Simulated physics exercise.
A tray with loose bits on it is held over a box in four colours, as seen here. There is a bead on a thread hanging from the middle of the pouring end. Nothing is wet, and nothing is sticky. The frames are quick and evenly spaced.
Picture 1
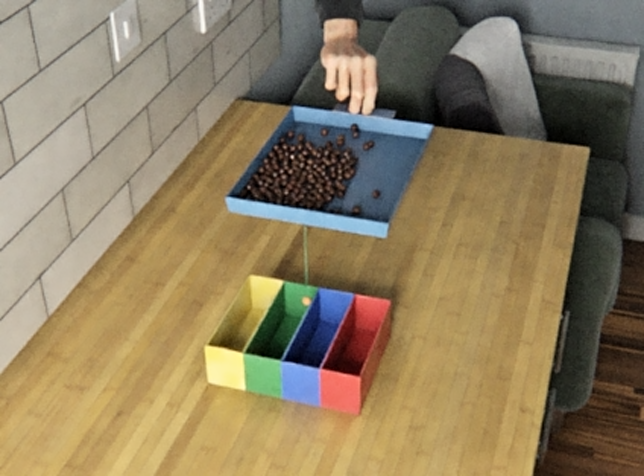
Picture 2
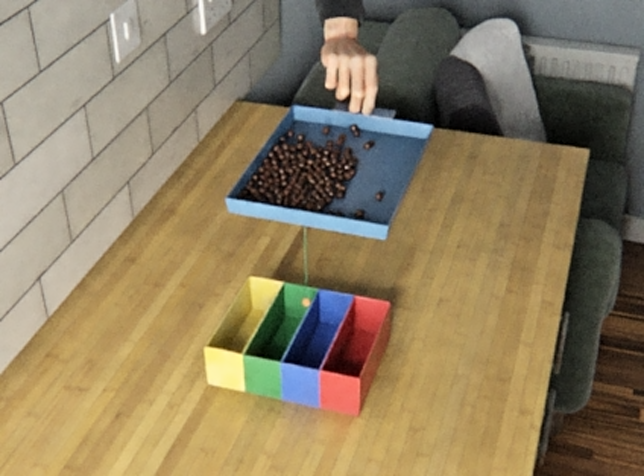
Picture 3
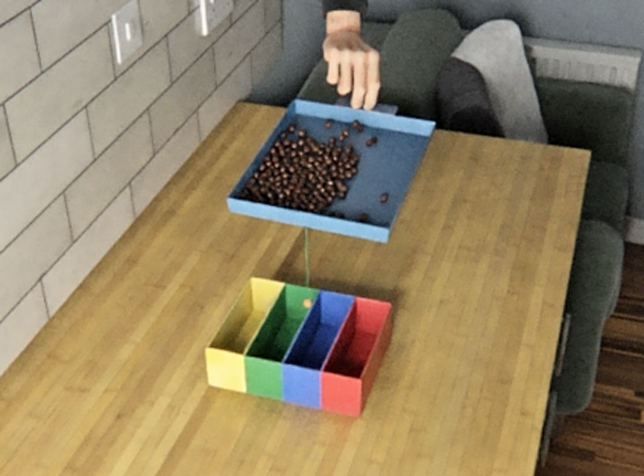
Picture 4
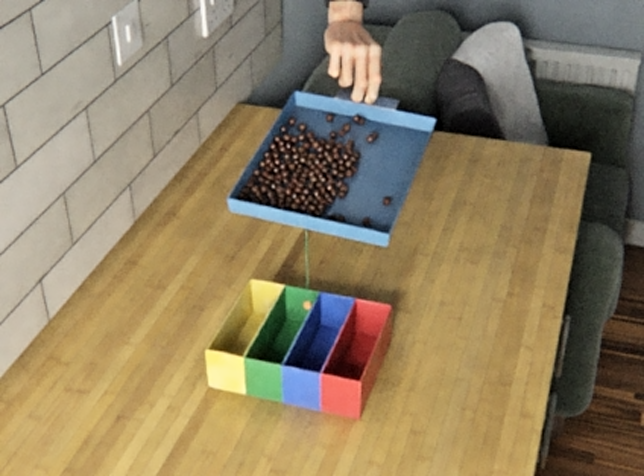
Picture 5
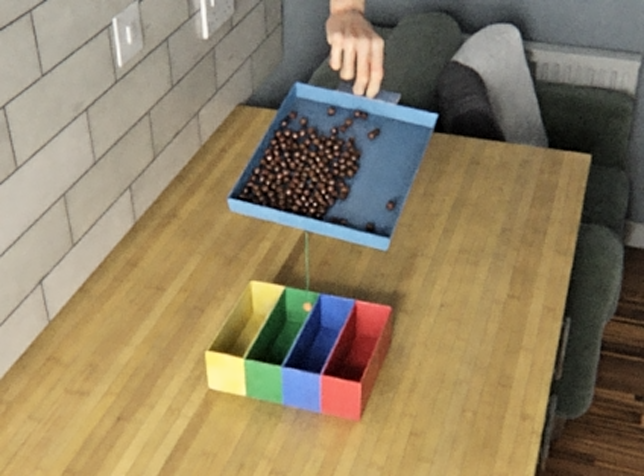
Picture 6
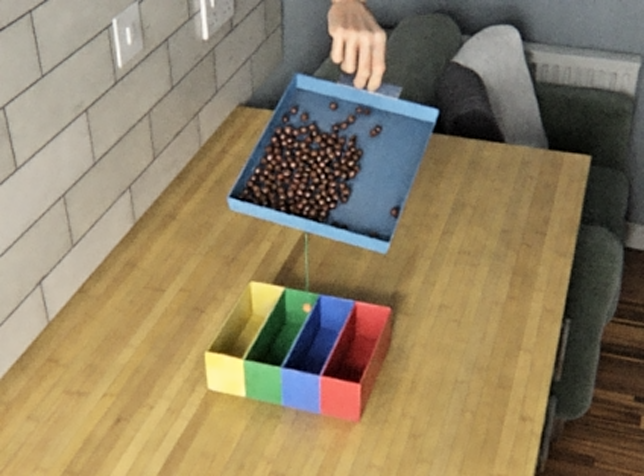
A hand held a blue tray of chocolate balls above a yellow, green, blue and red box, then raised the back edge steadily, and the balls began shifting and spreading a little across the tray.
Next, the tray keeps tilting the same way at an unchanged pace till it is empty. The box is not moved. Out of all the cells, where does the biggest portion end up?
In the red cell.
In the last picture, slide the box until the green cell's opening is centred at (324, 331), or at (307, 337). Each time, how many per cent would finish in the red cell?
I'd expect some 30 percent, and then some 70 percent.
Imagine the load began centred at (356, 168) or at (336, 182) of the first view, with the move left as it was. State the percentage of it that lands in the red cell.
In turn 50 and 50 in a hundred.
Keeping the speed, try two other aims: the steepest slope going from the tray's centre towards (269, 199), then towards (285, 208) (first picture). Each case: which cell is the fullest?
Case 1 goes to the cell in yellow, case 2 to the cell in yellow.
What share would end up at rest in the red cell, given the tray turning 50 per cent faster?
I'd expect close to 50 per cent.
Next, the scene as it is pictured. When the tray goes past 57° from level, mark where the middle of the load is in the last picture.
Somewhere around pixel (341, 209) in the last picture.
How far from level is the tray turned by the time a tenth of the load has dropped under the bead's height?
Around 80°, give or take.
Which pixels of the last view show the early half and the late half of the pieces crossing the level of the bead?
(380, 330) for the early half, (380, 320) for the late half.
Soon, tray tipped steeply; nearly all on the tray; a stray few falling or outside the box.
A while on, tray tipped right over; about a third on the tray; about a quarter in the red cell; a stray few in the blue cell; about half falling or outside the box.
Towards the end, tray tipped past a quarter turn; about half in the red cell; a stray few in the blue cell; about half falling or outside the box.
Finally, tray tipped past a quarter turn; about half in the red cell; a stray few in the blue cell; none in the green cell; none in the yellow cell; about half outside the box.
